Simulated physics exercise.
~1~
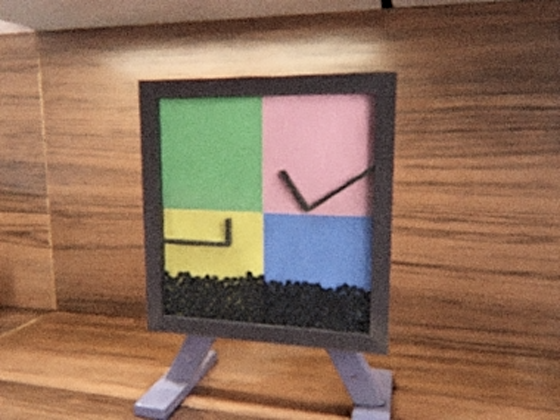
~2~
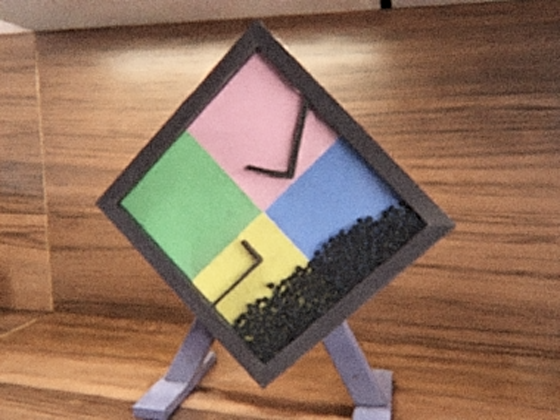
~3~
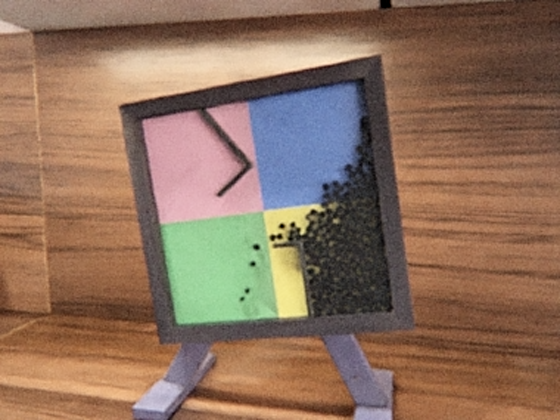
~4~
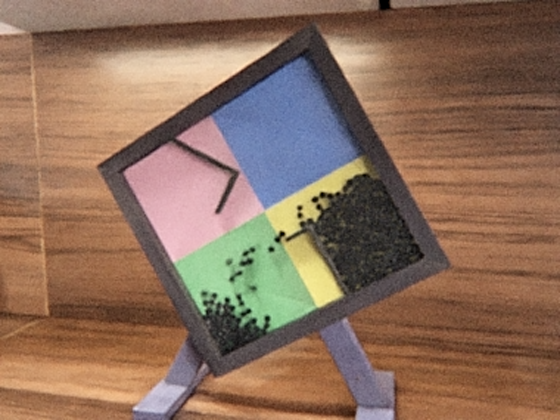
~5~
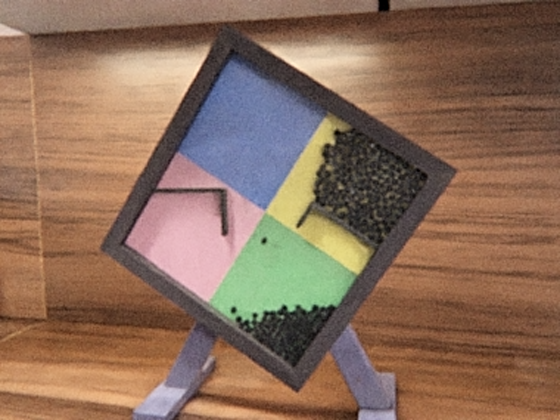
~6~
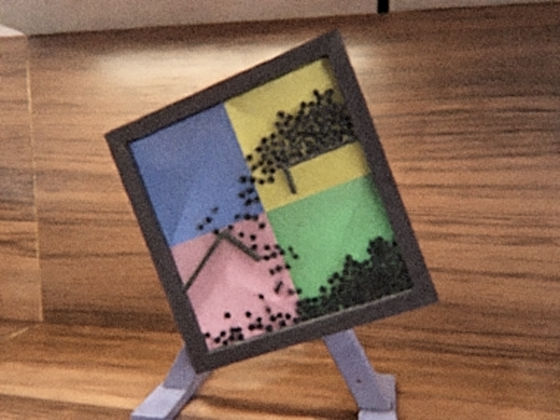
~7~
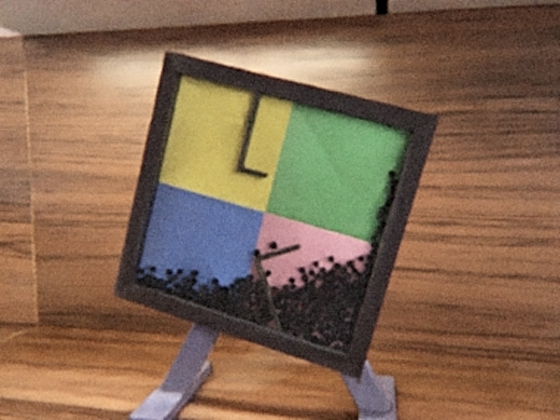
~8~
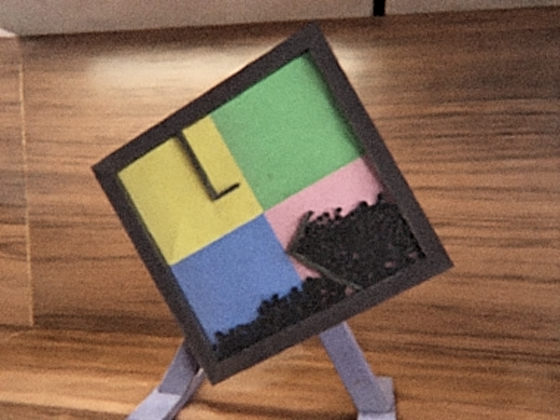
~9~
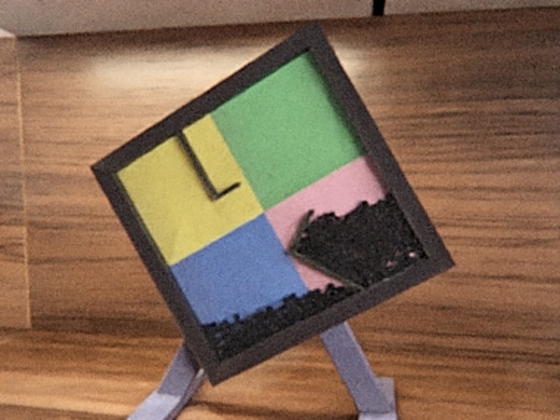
At the start, a dark square case stands upright on two grey legs before a wooden wall, its quarters green, pink, yellow and blue, with black beads lying along the bottom. The case turns anticlockwise, and the beads slide to the right and gather in the yellow quarter, some spilling into green. After a pause, it turns further the same way, lifting the yellow quarter, and beads pour past the bent bars into the lower quarters. The case stops tilted, with yellow and green on top. Most beads rest in pink, and the remainder lie in blue.
